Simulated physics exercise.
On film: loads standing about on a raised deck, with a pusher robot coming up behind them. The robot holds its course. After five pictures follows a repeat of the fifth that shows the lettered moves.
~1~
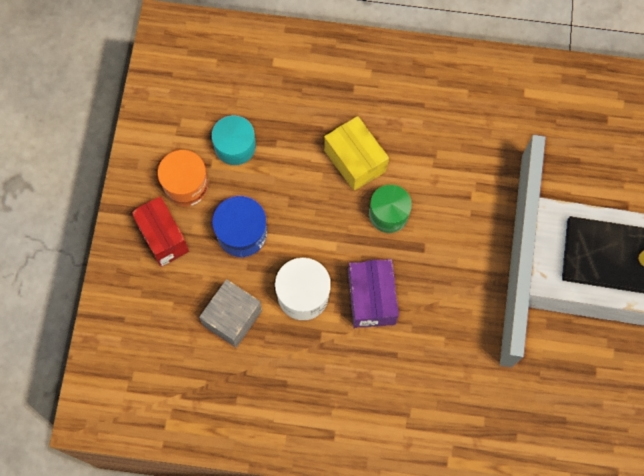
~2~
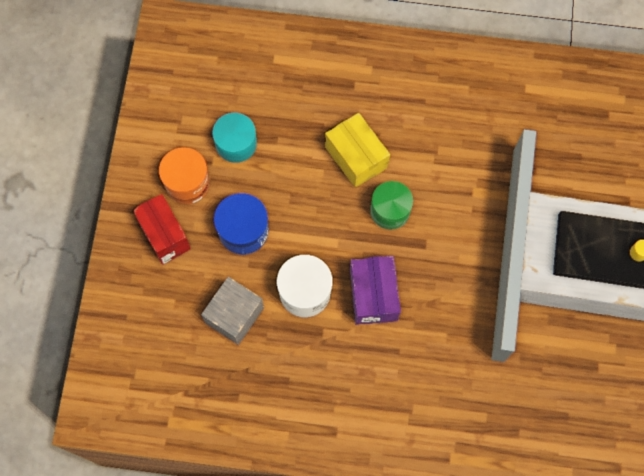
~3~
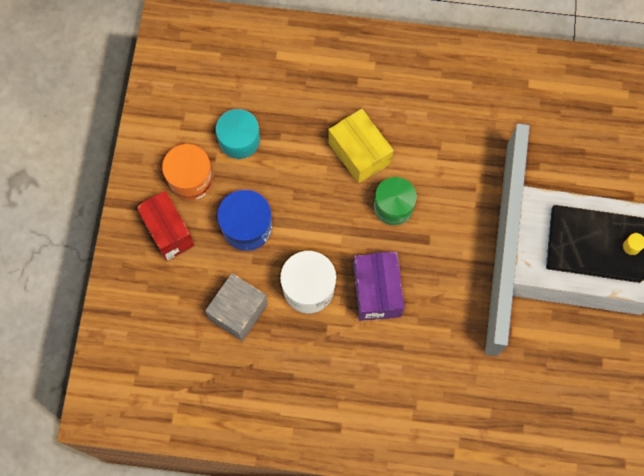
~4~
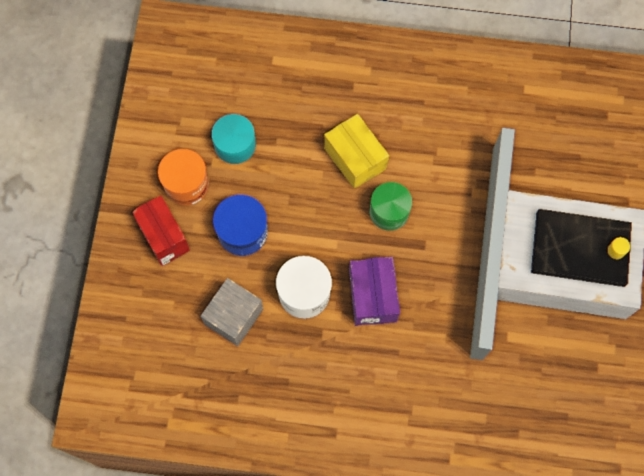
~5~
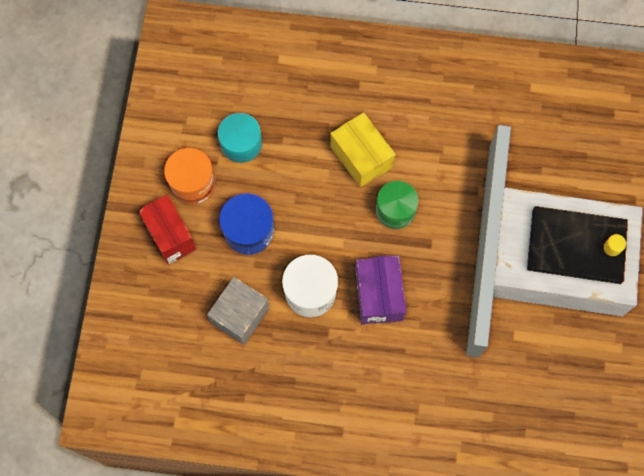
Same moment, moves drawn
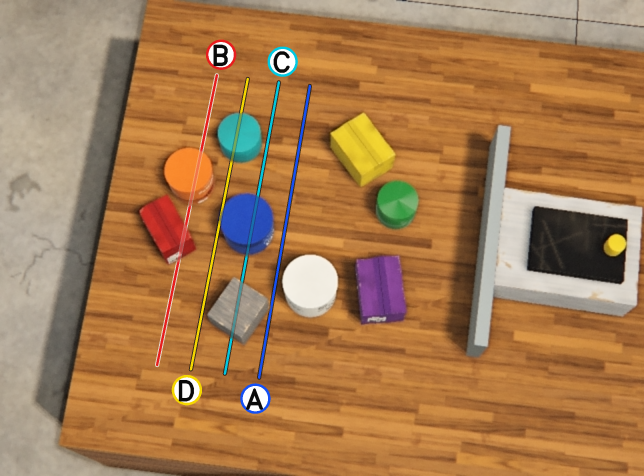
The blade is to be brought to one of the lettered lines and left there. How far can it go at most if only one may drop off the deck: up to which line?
As far as mark B.
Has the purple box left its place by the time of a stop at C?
Yes.
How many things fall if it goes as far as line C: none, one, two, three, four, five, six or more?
In all, none.
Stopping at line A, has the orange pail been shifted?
By then, no.
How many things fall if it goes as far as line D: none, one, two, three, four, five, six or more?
The count is none.
On the copy, A at (286, 225); B at (188, 214); C at (253, 221); D at (221, 218).
On B. First, robot (459, 230); yellow box (352, 148); white pail (295, 285).
Then, robot (349, 217); red parcel (161, 225); white pail (188, 267).
Finally, robot (263, 207); white pail (102, 268); red parcel (116, 215); none fallen.
By contrast, A is within the limit but short; C is within the limit but short; D is within the limit but short.
